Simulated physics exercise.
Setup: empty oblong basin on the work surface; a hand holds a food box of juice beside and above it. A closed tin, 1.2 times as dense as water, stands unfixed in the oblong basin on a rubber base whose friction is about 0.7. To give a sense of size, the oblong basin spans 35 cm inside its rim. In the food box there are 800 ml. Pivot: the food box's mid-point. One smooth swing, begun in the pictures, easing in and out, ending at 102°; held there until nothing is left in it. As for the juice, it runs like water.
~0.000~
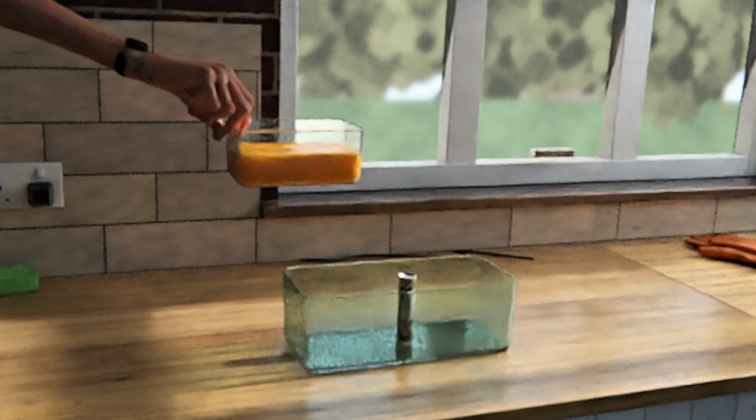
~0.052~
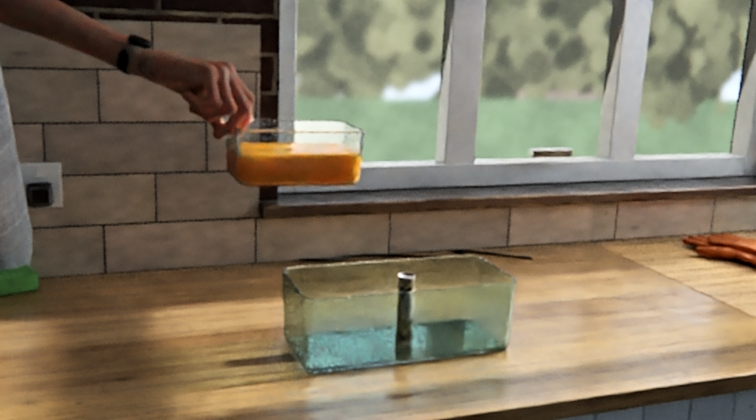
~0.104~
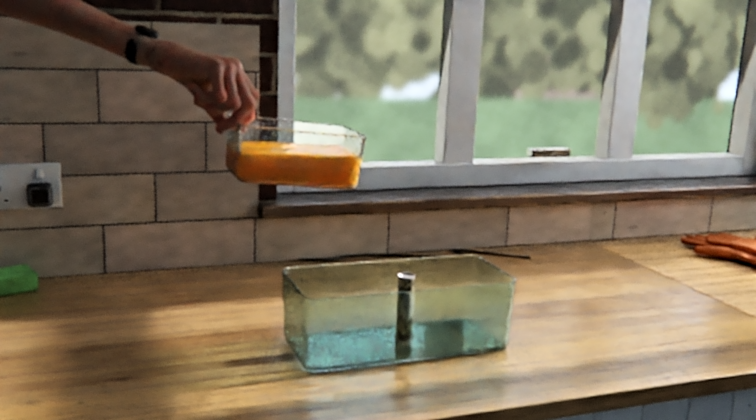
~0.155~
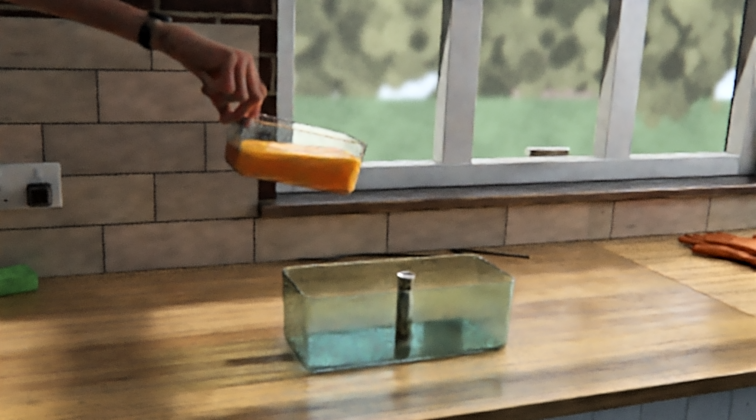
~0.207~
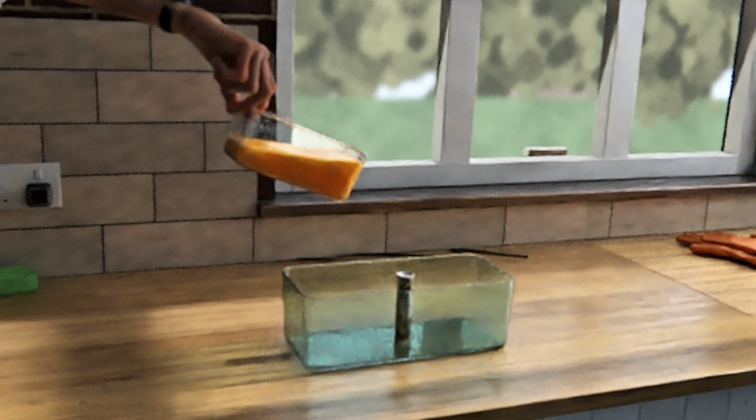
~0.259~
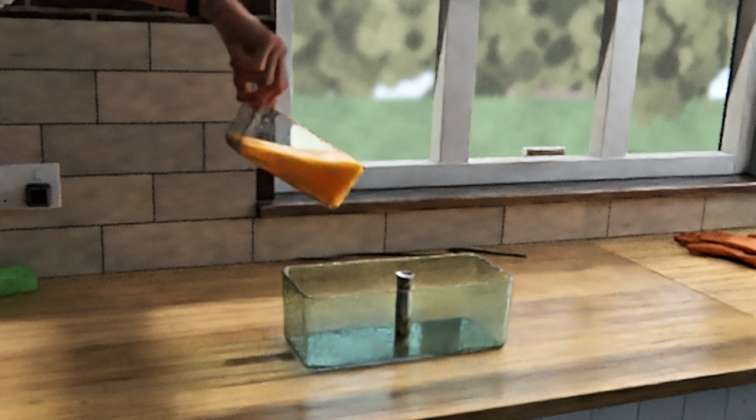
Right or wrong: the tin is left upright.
Wrong.
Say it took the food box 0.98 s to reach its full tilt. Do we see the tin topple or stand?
Well, the tin simply holds firm.
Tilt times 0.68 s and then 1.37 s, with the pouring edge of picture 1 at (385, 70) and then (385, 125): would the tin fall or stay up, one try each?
Try 1: Still standing; try 2: Still standing.
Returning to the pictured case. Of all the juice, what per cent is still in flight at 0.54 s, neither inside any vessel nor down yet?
Some 62 % is the figure.
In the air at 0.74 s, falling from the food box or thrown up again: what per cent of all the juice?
Airborne share: Near 6 %.
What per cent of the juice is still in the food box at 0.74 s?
Share remaining: Approx. 4 %.
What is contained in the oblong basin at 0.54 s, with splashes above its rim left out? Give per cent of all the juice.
About 20 per cent.
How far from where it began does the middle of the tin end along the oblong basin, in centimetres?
Around 8.5 cm.
Then, 0.54 s in, the tilt is 91° and 18 per cent is still to pour; the tin stands where it began.
Then, 0.74 s in, the tilt is 102° and 4 per cent is still to pour; the tin leans 12°.
Then, 0.95 s in, the tilt is 102° and 0 per cent is still to pour; the tin leans 47°.
Then, 1.18 s in, the tilt is 102° and 0 per cent is still to pour; the tin lies on its side.
Finally, the tin lies on its side.
